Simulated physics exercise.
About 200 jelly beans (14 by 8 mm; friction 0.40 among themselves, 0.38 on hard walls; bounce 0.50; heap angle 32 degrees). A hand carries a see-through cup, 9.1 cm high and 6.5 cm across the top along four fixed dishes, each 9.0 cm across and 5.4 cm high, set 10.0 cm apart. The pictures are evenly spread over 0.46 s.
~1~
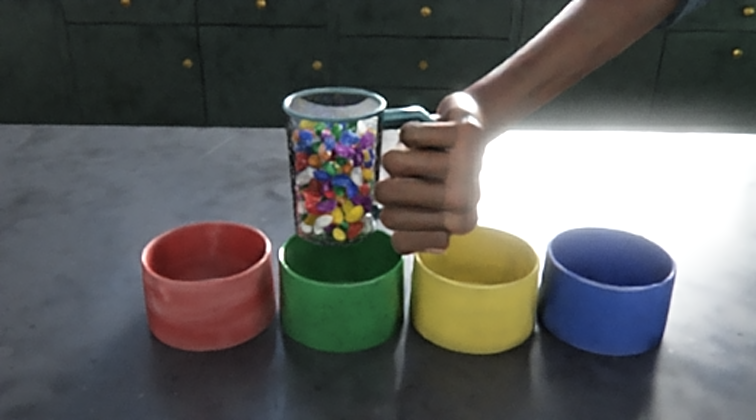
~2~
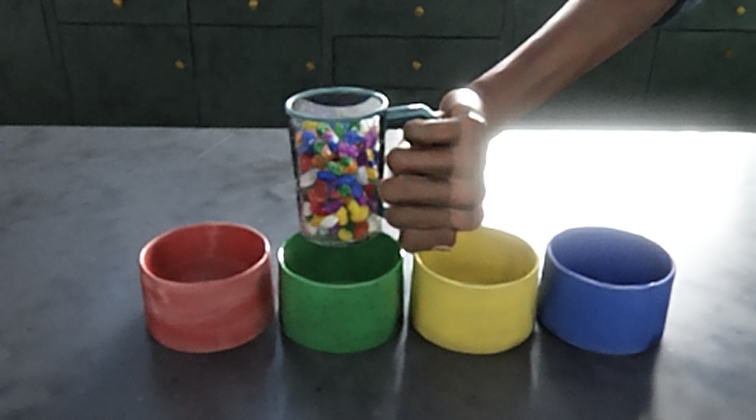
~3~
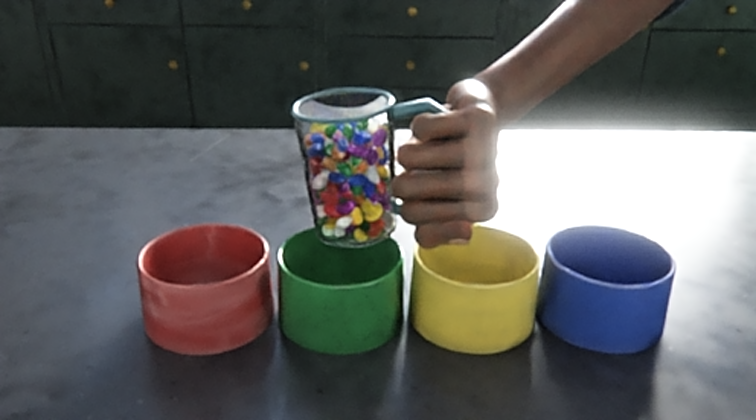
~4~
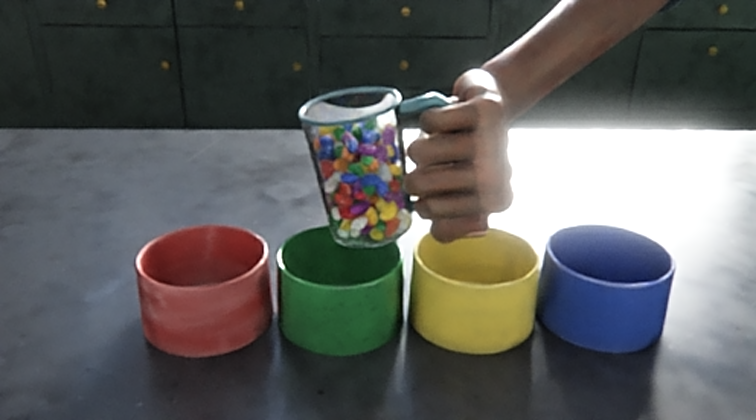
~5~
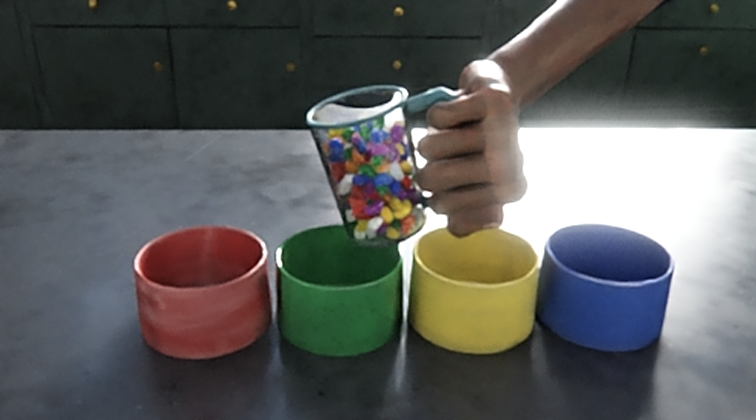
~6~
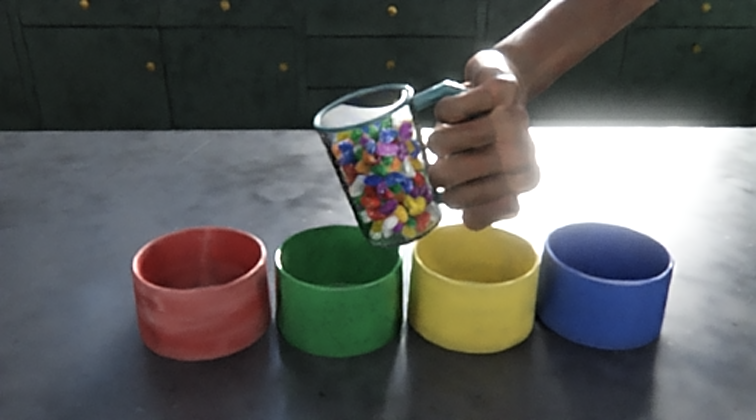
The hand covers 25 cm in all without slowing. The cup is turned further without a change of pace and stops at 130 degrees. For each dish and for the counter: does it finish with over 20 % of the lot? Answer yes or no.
Red no, blue yes, green no, yellow yes, counter no.
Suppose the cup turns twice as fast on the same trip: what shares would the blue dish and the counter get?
In that case blue 0, counter 20.
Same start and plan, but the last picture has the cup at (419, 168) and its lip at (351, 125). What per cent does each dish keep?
Red 0; blue 100; green 0; yellow 0.
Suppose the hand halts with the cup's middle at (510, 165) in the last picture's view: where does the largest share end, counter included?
Most goes to: Yellow.
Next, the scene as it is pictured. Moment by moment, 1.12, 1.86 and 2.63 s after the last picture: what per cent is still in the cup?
About 100, 80, 0.
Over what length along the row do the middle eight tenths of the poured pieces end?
Some 12 cm.
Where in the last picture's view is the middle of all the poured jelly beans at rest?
Near (573, 297).
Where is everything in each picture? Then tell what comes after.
Cup at (335, 167), tilt 0 degrees, lip at (286, 104), moved 0.0 cm; middle of the pieces at (331, 176); red dish at (207, 251); green dish at (342, 252); yellow dish at (477, 254); blue dish at (611, 256), in the first frame.
Cup at (339, 168), tilt 2 degrees, lip at (288, 105), moved 0.3 cm; middle of the pieces at (335, 176), in the second frame.
Cup at (350, 168), tilt 6 degrees, lip at (294, 109), moved 1.1 cm; middle of the pieces at (347, 177), in the third frame.
Cup at (361, 168), tilt 10 degrees, lip at (301, 114), moved 1.9 cm; middle of the pieces at (359, 178), in the fourth frame.
Cup at (372, 168), tilt 15 degrees, lip at (308, 118), moved 2.7 cm; middle of the pieces at (371, 178), in the fifth frame.
Cup at (384, 168), tilt 19 degrees, lip at (316, 123), moved 3.5 cm; middle of the pieces at (383, 177); red dish at (200, 257); green dish at (339, 255); yellow dish at (475, 253); blue dish at (608, 250), in the sixth frame.
Then, 1.12 s after the last picture, tilt 72 degrees; cup holds 100 %.
Then, 1.86 s after the last picture, tilt 107 degrees; cup holds 80 %, yellow 15 %.
Then, 2.63 s after the last picture, tilt 130 degrees; cup holds 0 %, blue 60 %, yellow 30 %.
In the end, red 0 %, blue 60 %, green 0 %, yellow 30 %, counter 10 %.
